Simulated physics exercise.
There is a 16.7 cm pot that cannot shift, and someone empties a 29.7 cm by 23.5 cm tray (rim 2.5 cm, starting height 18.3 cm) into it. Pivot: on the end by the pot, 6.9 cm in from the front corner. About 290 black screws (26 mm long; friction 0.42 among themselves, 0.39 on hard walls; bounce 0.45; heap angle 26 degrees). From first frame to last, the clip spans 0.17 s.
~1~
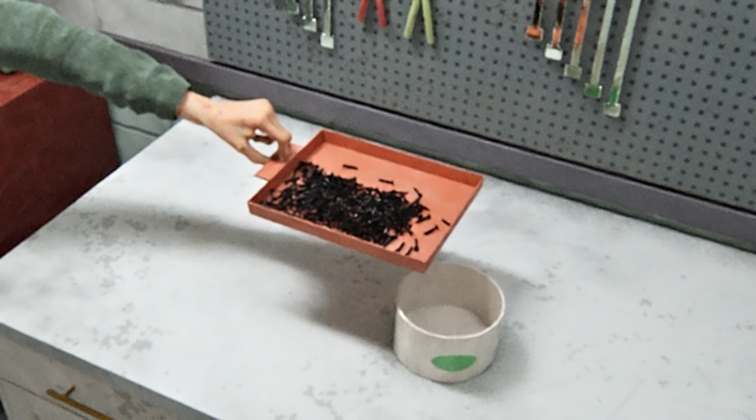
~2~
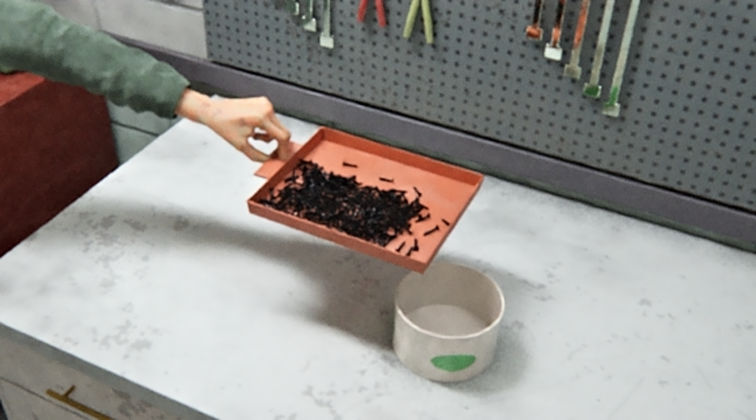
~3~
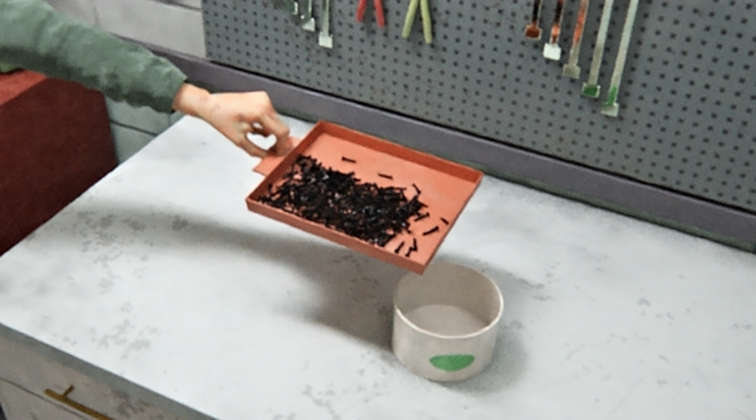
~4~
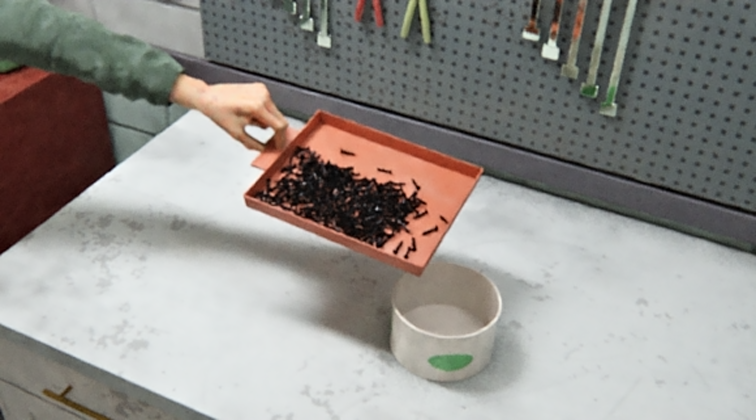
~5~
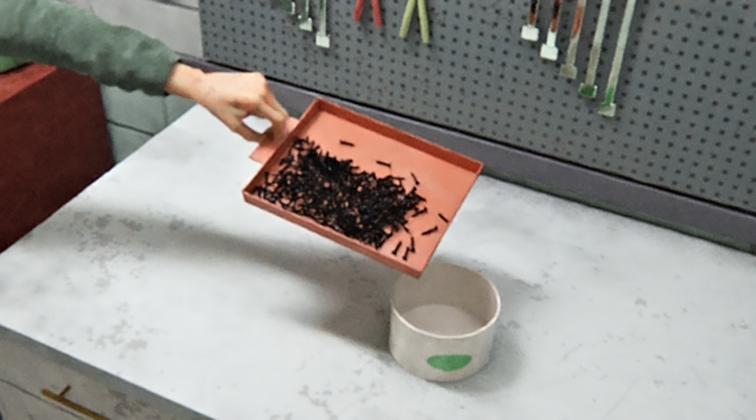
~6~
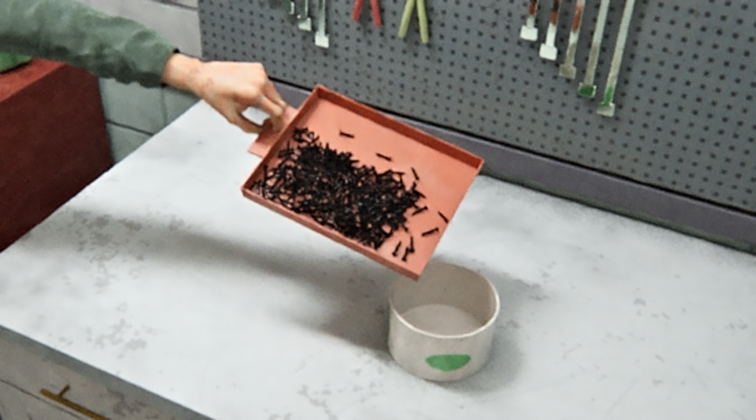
A reddish-orange tray scattered with small black screws starts nearly level above a grey-white worktop, held at its left end by a hand in a green sleeve. The hand slowly raises that end, tilting the tray toward its right front corner beside a pale pot, while the screws stay bunched on it.
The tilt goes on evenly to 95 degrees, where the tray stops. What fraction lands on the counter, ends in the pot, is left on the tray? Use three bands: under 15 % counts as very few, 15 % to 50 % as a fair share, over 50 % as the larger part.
Counter: The larger part; pot: A fair share; tray: Very few.
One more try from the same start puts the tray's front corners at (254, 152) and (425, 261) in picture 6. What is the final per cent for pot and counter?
The pot gets 35 and the counter 65.
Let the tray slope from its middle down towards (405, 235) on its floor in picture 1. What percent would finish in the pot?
That would be close to 55 per cent.
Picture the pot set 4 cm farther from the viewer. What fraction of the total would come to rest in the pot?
Then roughly 5 percent would land in it.
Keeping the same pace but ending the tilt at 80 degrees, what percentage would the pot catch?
I'd expect some 35 per cent in the pot.
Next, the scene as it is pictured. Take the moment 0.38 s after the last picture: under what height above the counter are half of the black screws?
I'd say near 18 cm.
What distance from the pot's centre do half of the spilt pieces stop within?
Some 16 centimetres.
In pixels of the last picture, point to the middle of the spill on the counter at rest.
Roughly at pixel (387, 397) in the last view.
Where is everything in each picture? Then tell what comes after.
The first picture shows tray tilt 0 degrees, front corners at (249, 201) and (425, 261); middle of the pieces at (346, 209); pot at (450, 298).
The second picture shows tray tilt 1 degrees, front corners at (249, 200) and (424, 261); middle of the pieces at (345, 208).
The third picture shows tray tilt 3 degrees, front corners at (247, 198) and (423, 262), lowest corner right front; middle of the pieces at (344, 206).
The fourth picture shows tray tilt 7 degrees, front corners at (245, 195) and (421, 265), lowest corner right front; middle of the pieces at (343, 202).
The fifth picture shows tray tilt 13 degrees, front corners at (244, 191) and (420, 269), lowest corner right front; middle of the pieces at (342, 199).
The sixth picture shows tray tilt 19 degrees, front corners at (242, 187) and (419, 272), lowest corner right front; middle of the pieces at (341, 195); pot at (444, 298).
Then, 0.23 s after the last picture, tilt 58 degrees; the tray holds 100 %, the pot 0 %.
Then, 0.38 s after the last picture, tilt 84 degrees; the tray holds 90 %, the pot 0 %.
Then, 0.65 s after the last picture, tilt 95 degrees; the tray holds 5 %, the pot 35 %.
In the end, counter 60 %, pot 35 %, tray 0 %.
